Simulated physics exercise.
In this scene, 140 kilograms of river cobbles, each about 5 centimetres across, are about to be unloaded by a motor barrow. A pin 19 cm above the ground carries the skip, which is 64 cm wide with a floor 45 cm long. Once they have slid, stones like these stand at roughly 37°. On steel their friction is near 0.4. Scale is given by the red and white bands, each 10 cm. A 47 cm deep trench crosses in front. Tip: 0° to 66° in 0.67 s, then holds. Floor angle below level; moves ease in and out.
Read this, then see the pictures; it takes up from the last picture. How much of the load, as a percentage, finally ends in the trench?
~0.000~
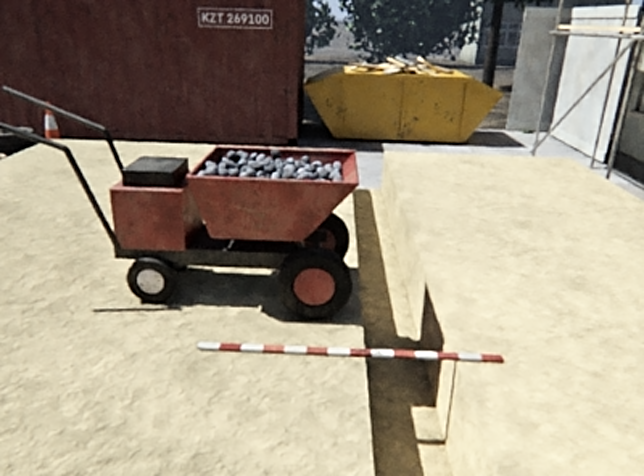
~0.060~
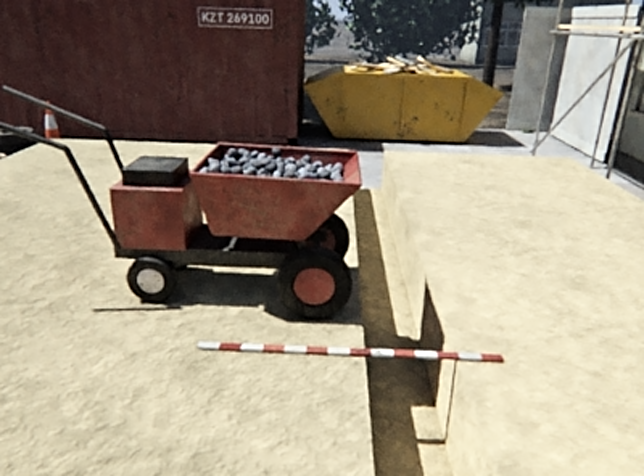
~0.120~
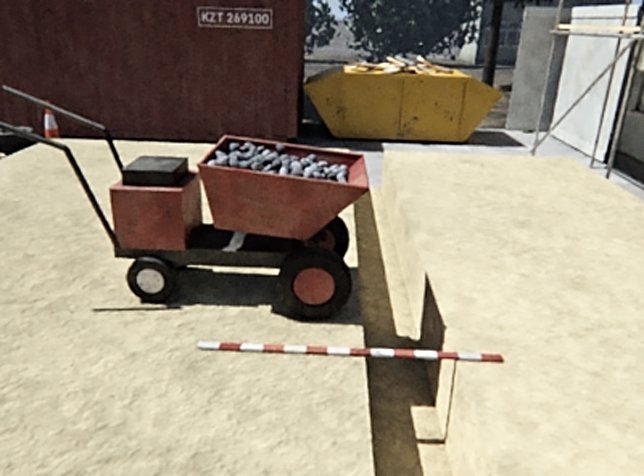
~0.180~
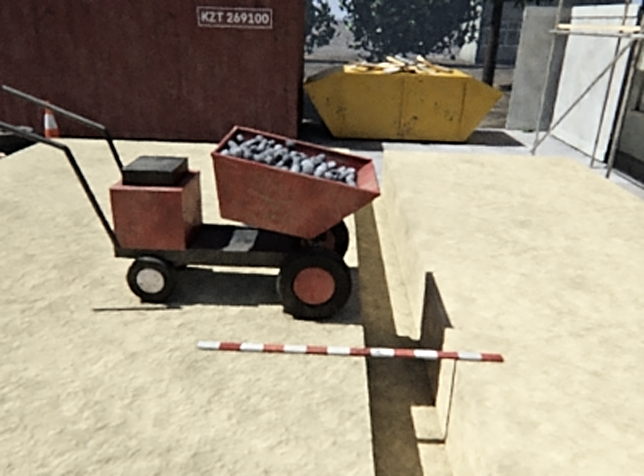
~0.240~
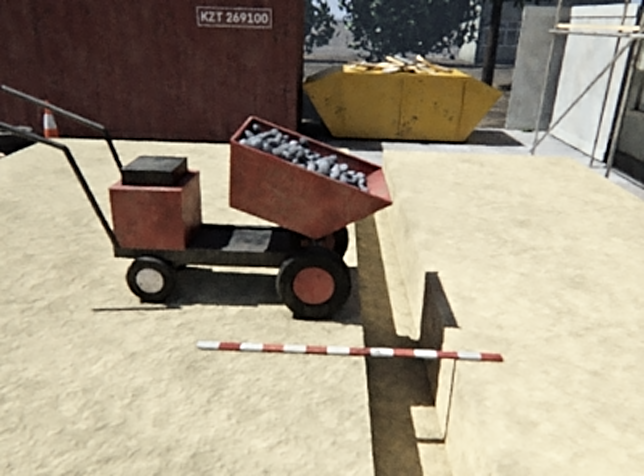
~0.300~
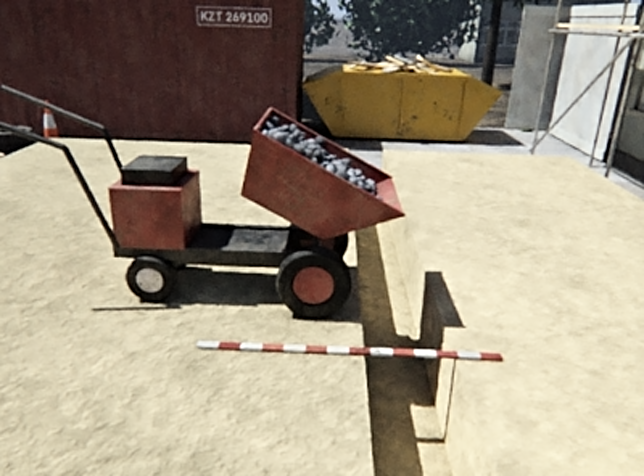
I would put it at about 33 per cent.
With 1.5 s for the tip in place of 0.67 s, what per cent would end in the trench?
Something close to 45 per cent.
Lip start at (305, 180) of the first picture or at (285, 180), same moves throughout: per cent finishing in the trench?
First some 75, then 90 per cent.
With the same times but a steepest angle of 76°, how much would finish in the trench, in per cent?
Then about 25 per cent.
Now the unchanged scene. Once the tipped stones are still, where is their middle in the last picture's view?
Centre estimate: Around (465, 292).
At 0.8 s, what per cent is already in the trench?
About 5 per cent by then.
After 0.5 s the floor is at 55°; 100 % in the skip; the foremost stones are at (411, 232).
After 0.8 s the floor is at 66°; 77 % in the skip, 3 % in the trench, 20 % past the trench; the foremost stones are at (482, 296).
After 1.1 s the floor is at 66°; 31 % in the skip, 5 % in the trench, 64 % past the trench; the foremost stones are at (637, 316).
After 3.1 s the floor is at 66°; 0 % in the skip, 33 % in the trench, 67 % past the trench; the foremost stones are past the picture's edge.
